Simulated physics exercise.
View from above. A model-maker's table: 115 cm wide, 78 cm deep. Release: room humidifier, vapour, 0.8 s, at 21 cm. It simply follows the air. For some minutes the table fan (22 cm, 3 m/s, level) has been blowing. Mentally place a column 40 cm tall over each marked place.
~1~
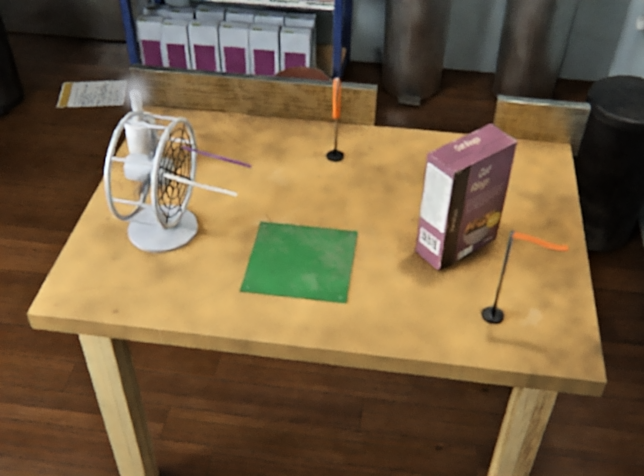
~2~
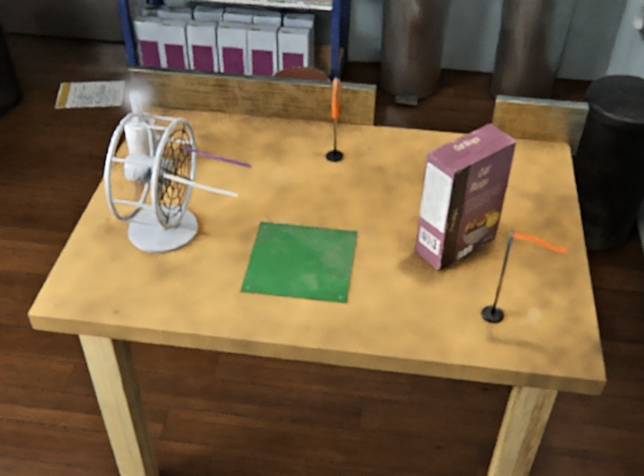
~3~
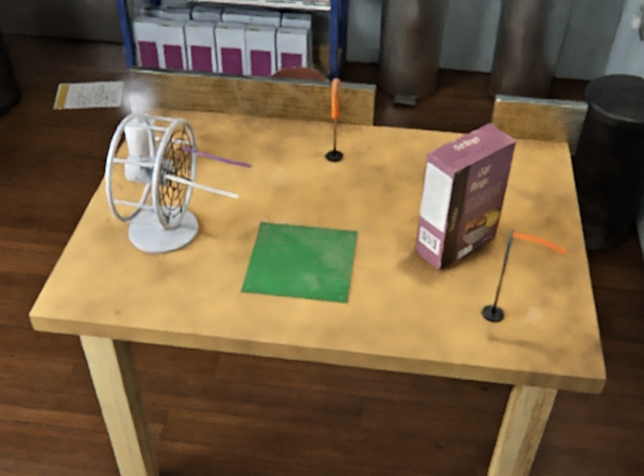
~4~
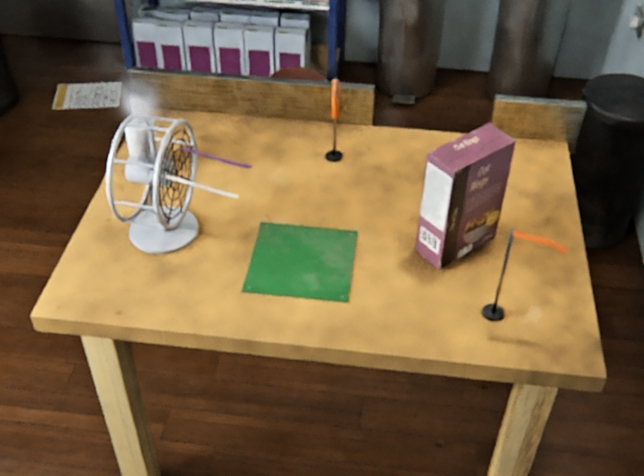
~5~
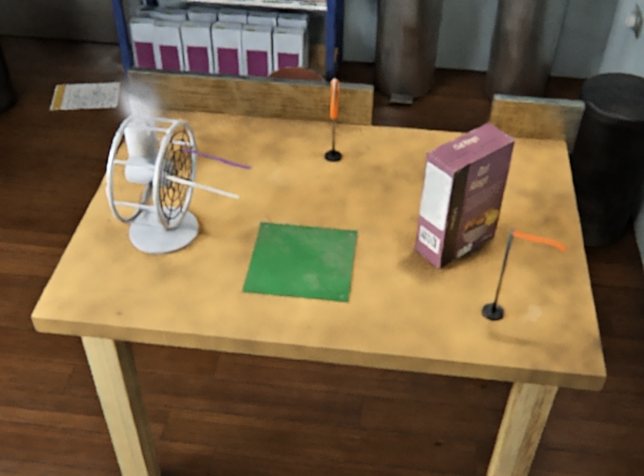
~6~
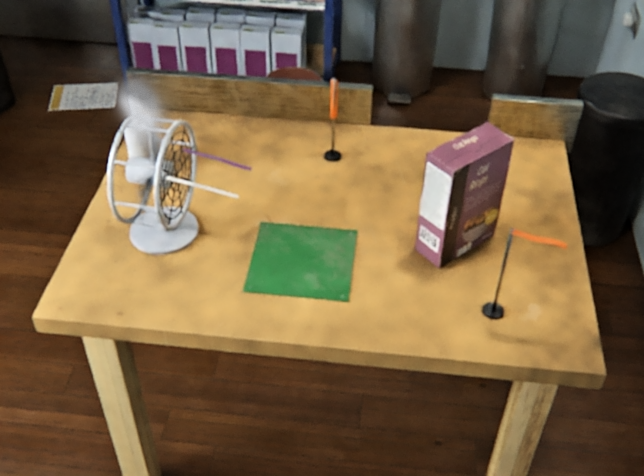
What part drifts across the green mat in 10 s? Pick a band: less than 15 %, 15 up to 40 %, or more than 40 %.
The band is over 40 %.
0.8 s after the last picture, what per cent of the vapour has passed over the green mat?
About 70 %.
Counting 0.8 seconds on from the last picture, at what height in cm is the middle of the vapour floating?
I'd say around 16 centimetres.
Then, 0.8 s after the last picture, 7 % is gone from the area; 67 % has passed over the green mat, and the middle of the rest is near (418, 175).
Then, 1.8 s after the last picture, 62 % is gone from the area; 89 % has passed over the green mat, and the middle of the rest is near (604, 172).
Then, 3.8 s after the last picture, 97 % is gone from the area; 89 % has passed over the green mat.
Then, 9.8 s after the last picture, 100 % is gone from the area; 89 % has passed over the green mat.
